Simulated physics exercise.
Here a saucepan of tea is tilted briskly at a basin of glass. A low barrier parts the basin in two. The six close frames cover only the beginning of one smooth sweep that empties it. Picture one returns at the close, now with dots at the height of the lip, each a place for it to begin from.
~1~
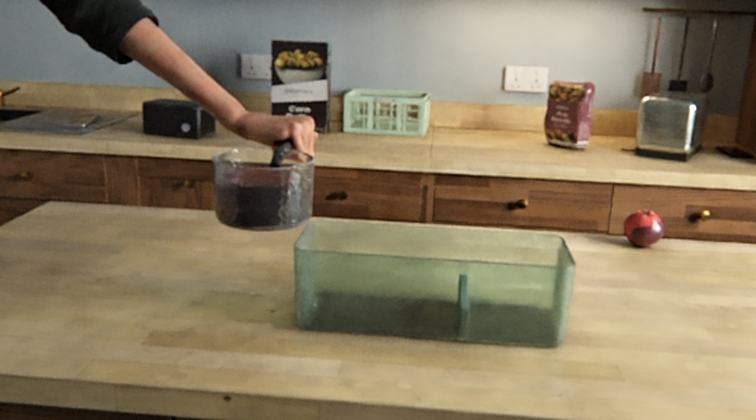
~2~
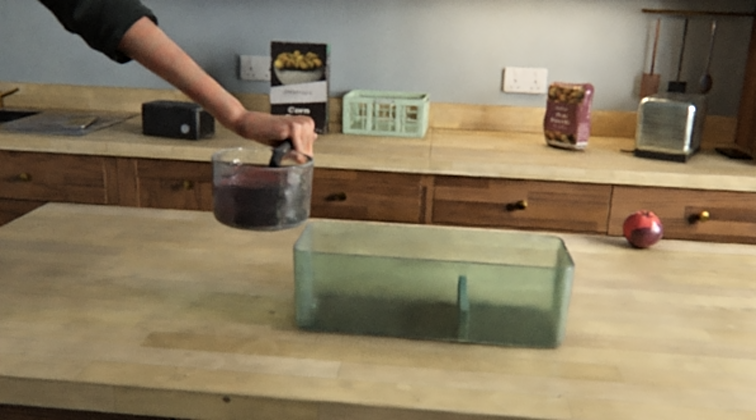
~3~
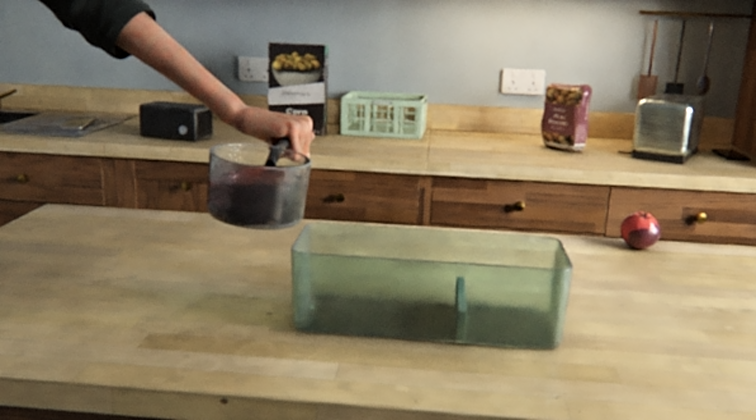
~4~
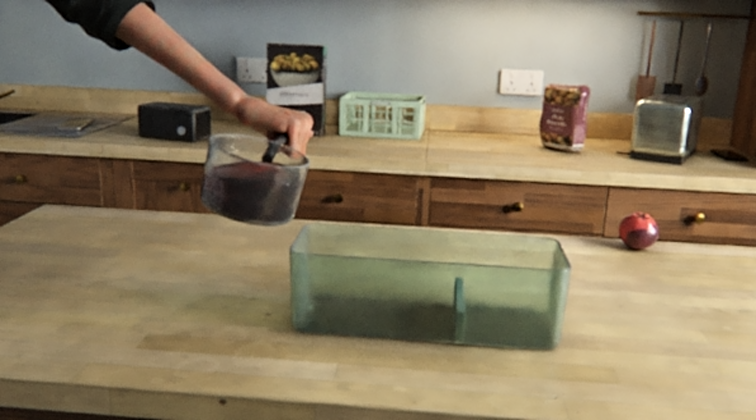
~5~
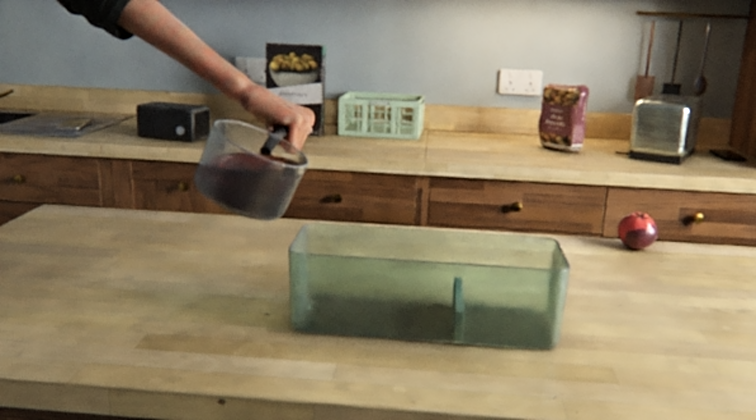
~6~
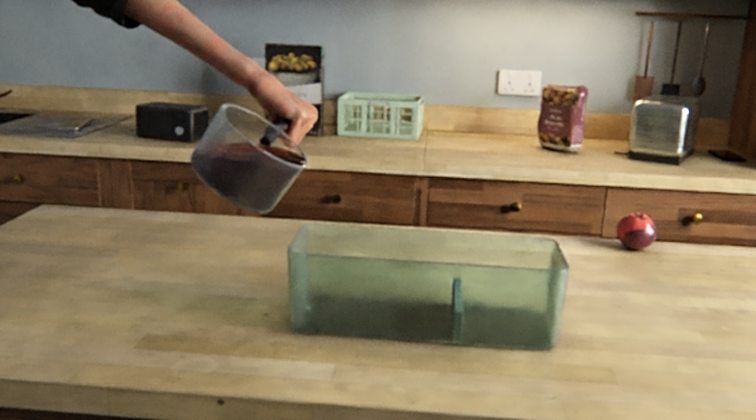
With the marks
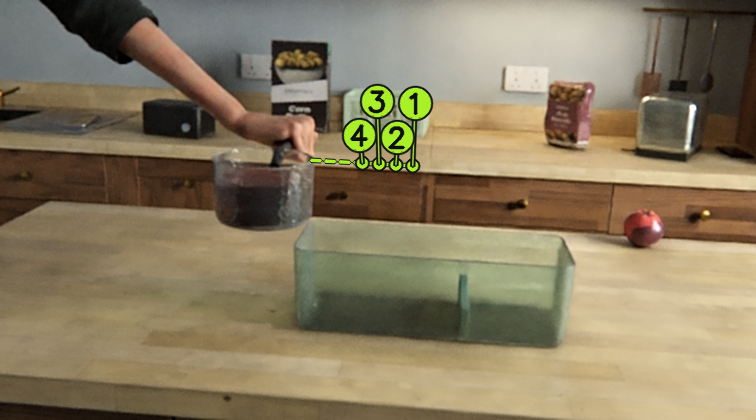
A hand held a clear pan of dark liquid upright above a divided glass basin on a wooden counter, then steadily tilted it toward the right, with nothing leaving the pan.
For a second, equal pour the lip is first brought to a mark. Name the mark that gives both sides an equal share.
The answer is spot 2.
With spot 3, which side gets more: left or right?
The left side.
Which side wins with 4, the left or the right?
The left side.
In lime, 1 at (412, 165); 2 at (395, 165); 3 at (379, 164); 4 at (362, 163).
For spot 1, about 12 % ends left of the wall and 88 % right of it.
For spot 2, about 49 % ends left of the wall and 50 % right of it.
For spot 3, about 89 % ends left of the wall and 10 % right of it.
For spot 4, about 94 % ends left of the wall and 5 % right of it.
